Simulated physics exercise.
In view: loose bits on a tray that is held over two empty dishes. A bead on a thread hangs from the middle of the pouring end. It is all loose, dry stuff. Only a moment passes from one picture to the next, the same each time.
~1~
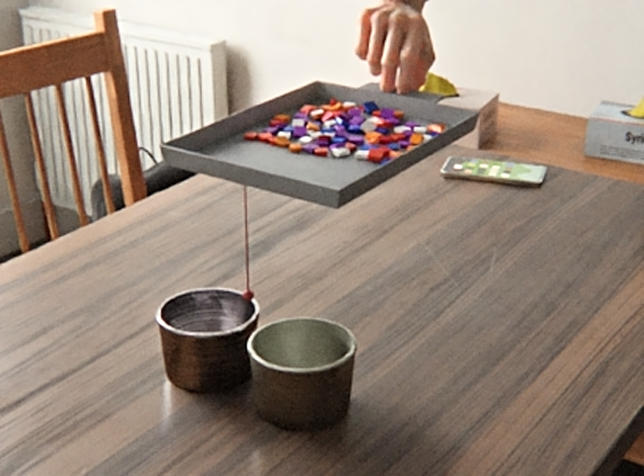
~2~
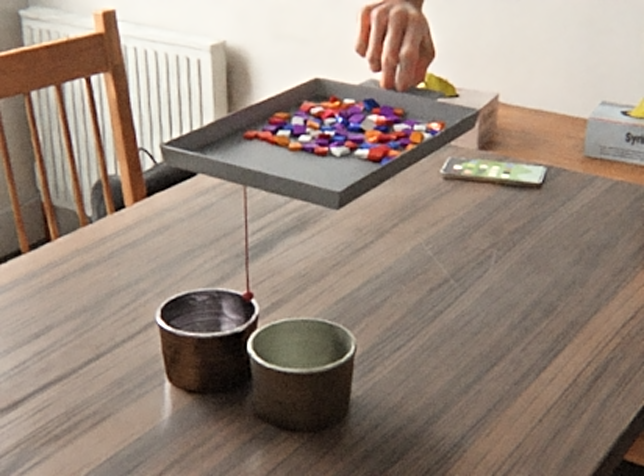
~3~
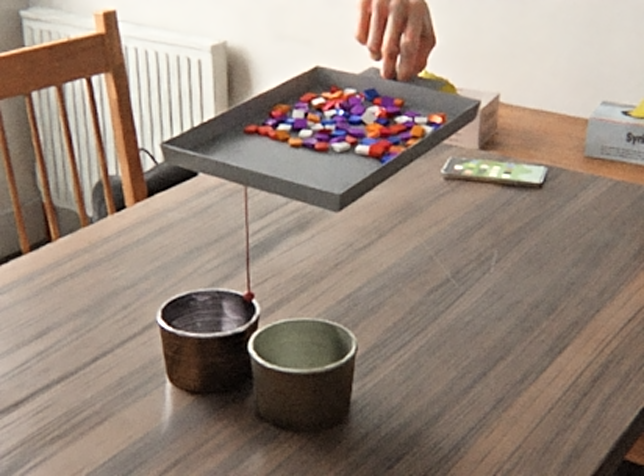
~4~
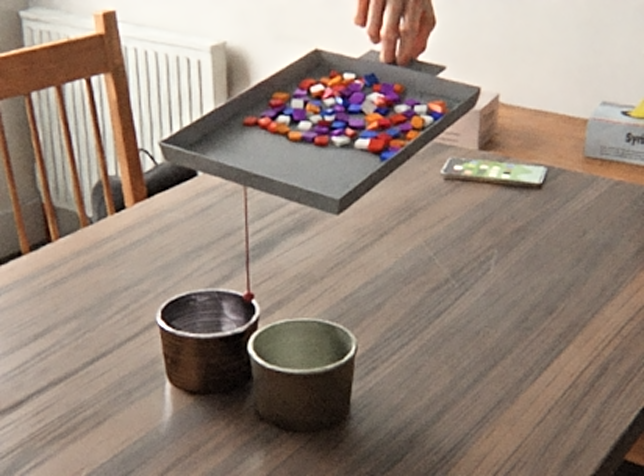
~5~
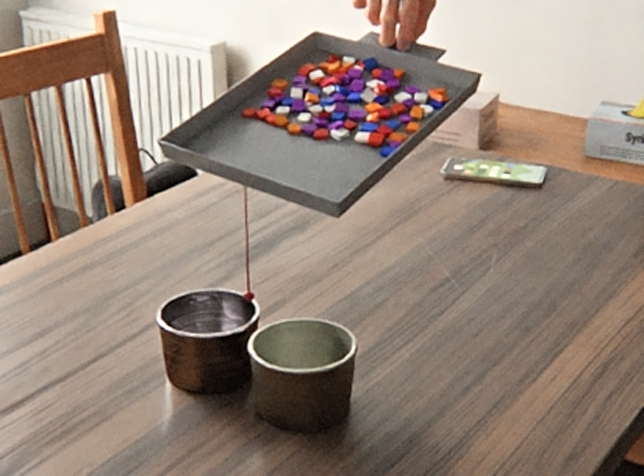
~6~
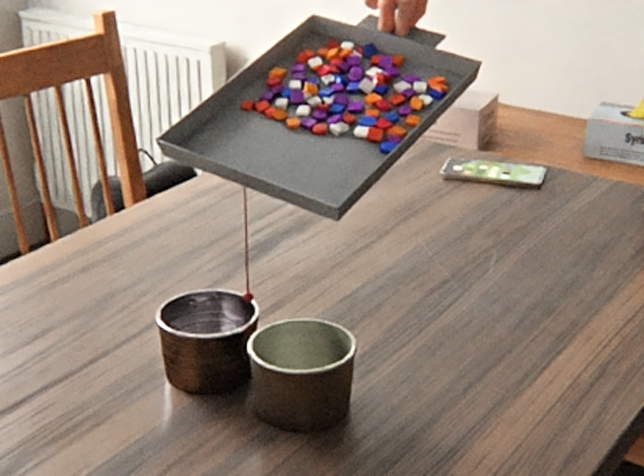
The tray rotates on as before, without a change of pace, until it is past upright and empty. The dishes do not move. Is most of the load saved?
The two hold over half of the load.
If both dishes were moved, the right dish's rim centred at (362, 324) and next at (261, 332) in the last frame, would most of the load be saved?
First under half, then not half.
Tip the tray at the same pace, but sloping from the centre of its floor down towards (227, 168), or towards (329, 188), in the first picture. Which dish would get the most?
First the left-hand dish, then the dish on the right.
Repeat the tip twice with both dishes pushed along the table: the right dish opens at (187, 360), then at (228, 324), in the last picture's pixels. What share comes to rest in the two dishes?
Roughly 0 per cent, and 10 per cent.
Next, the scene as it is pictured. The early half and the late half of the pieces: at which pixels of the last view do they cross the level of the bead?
Around (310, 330) and then (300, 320).
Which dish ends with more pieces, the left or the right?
It is the right-hand dish.
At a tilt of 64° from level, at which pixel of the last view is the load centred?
At about (307, 196).
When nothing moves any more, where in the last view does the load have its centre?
Roughly at (303, 397).
Soon after the last picture, tray tipped steeply; most on the tray; a stray few in the right dish; a small part in the air.
A little later, tray tipped past a quarter turn; about a third on the tray; about a third in the right dish; a small part outside both; about a quarter in the air.
Later still, tray tipped past a quarter turn; most in the right dish; a small part outside both.
At rest, tray tipped past a quarter turn; most in the right dish; none in the left dish; a small part outside both.
